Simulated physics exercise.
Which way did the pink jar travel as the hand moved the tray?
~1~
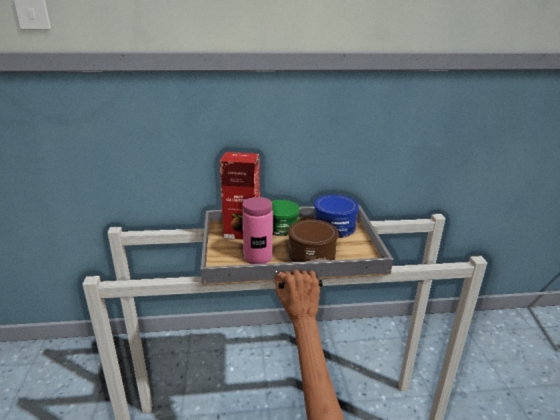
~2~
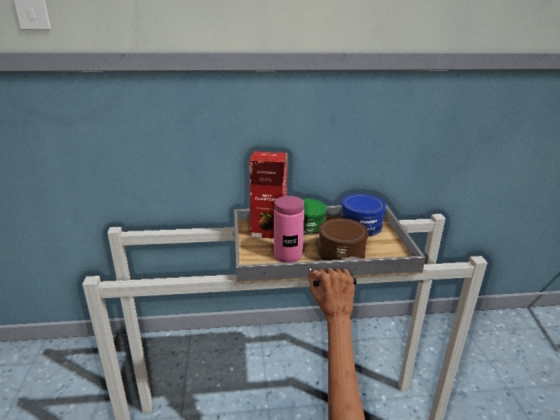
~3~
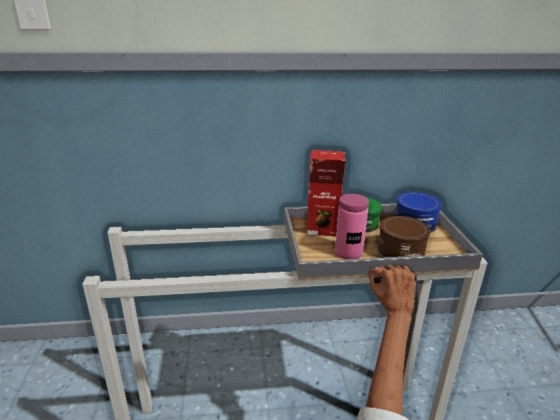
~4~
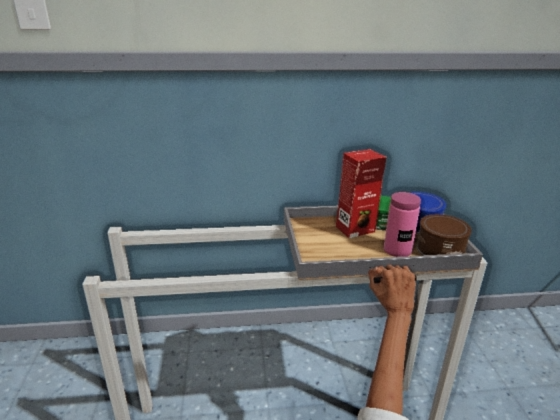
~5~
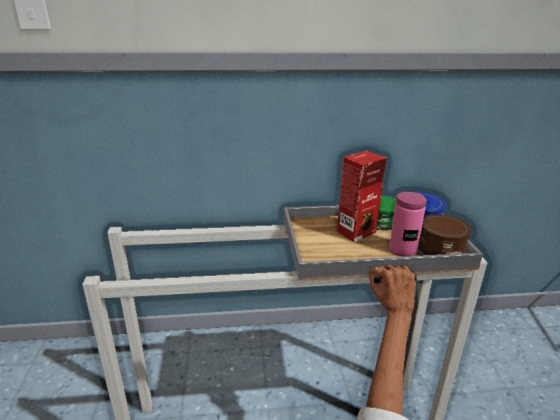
The pink jar travelled to the right, staying upright.
